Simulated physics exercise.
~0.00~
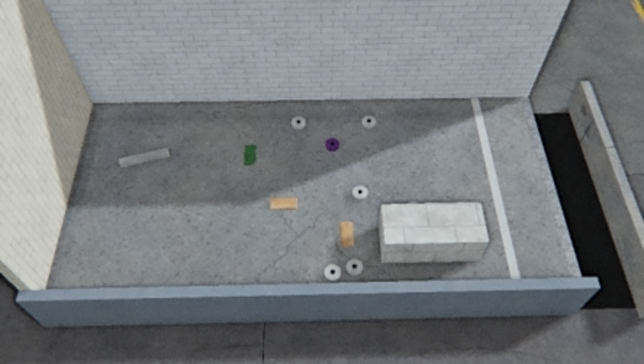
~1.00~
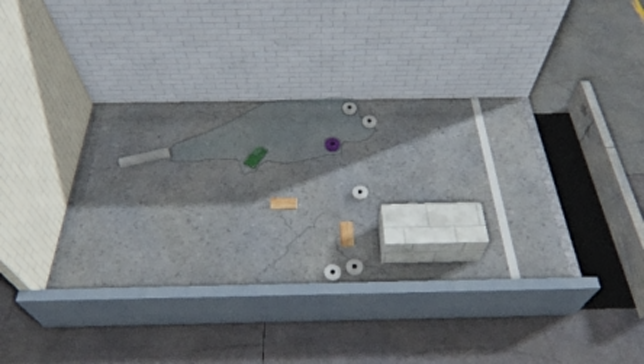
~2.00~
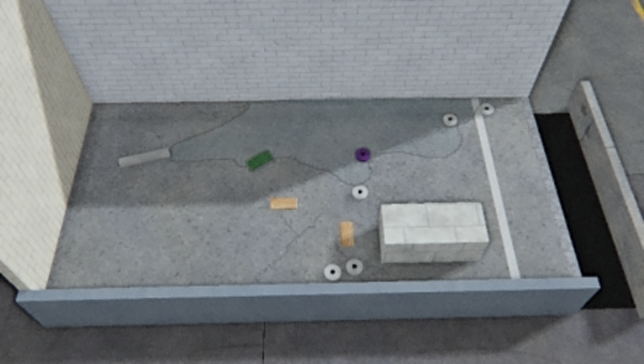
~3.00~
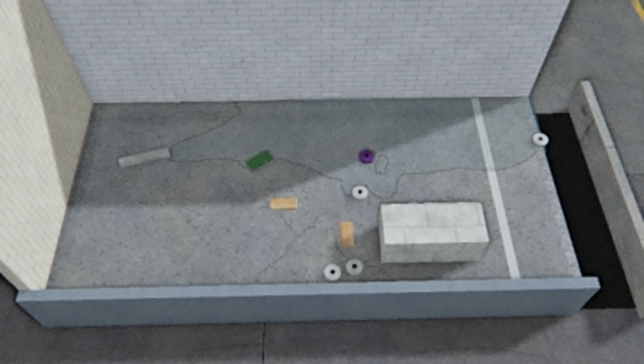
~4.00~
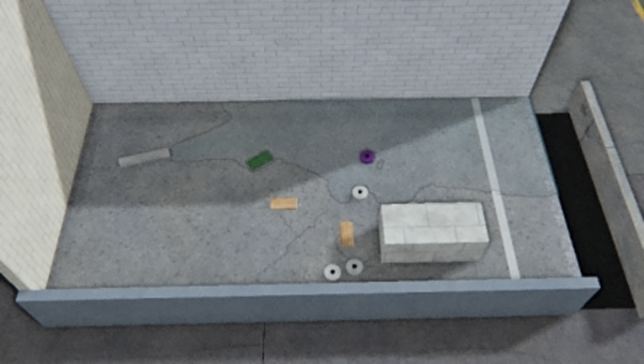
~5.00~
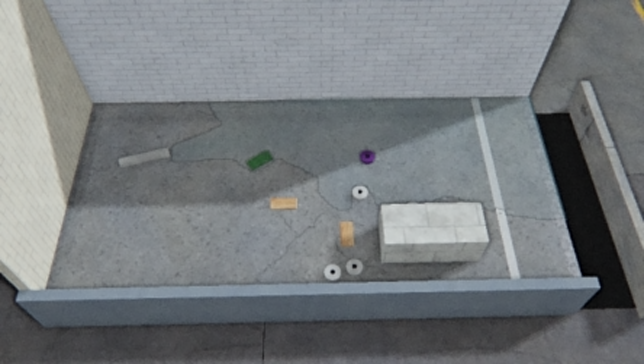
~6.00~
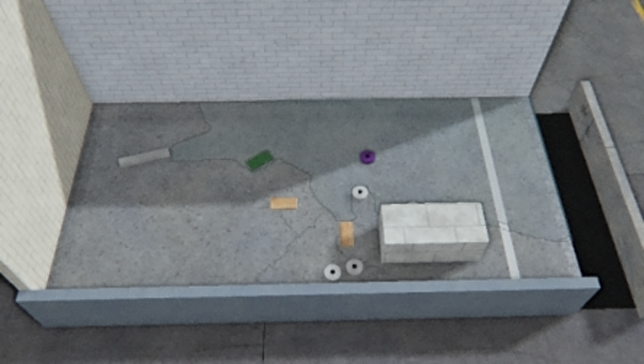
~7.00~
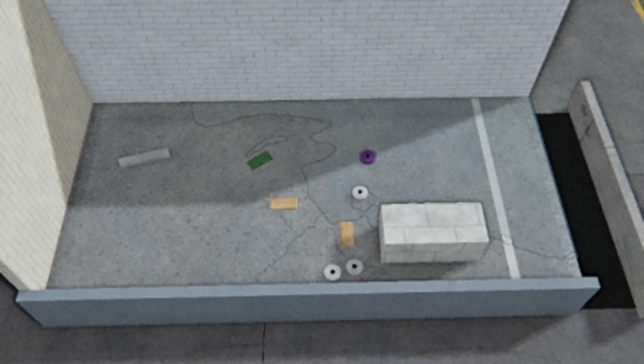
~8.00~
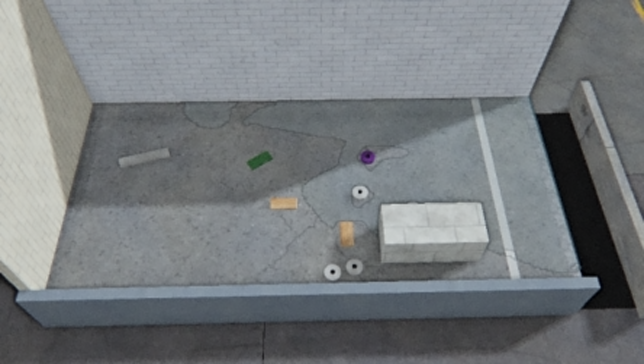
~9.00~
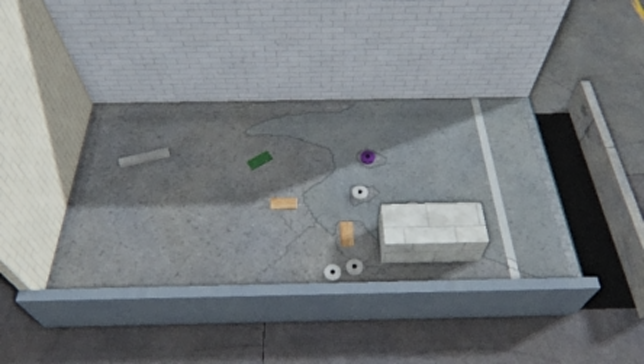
The clip shows lids and boards on a walled concrete floor as a shallow sheet of water spreads rightward. Two white lids slide right past the painted stripe and out of view, while the purple lid and green board shift slightly and settle short of it as the water thins.
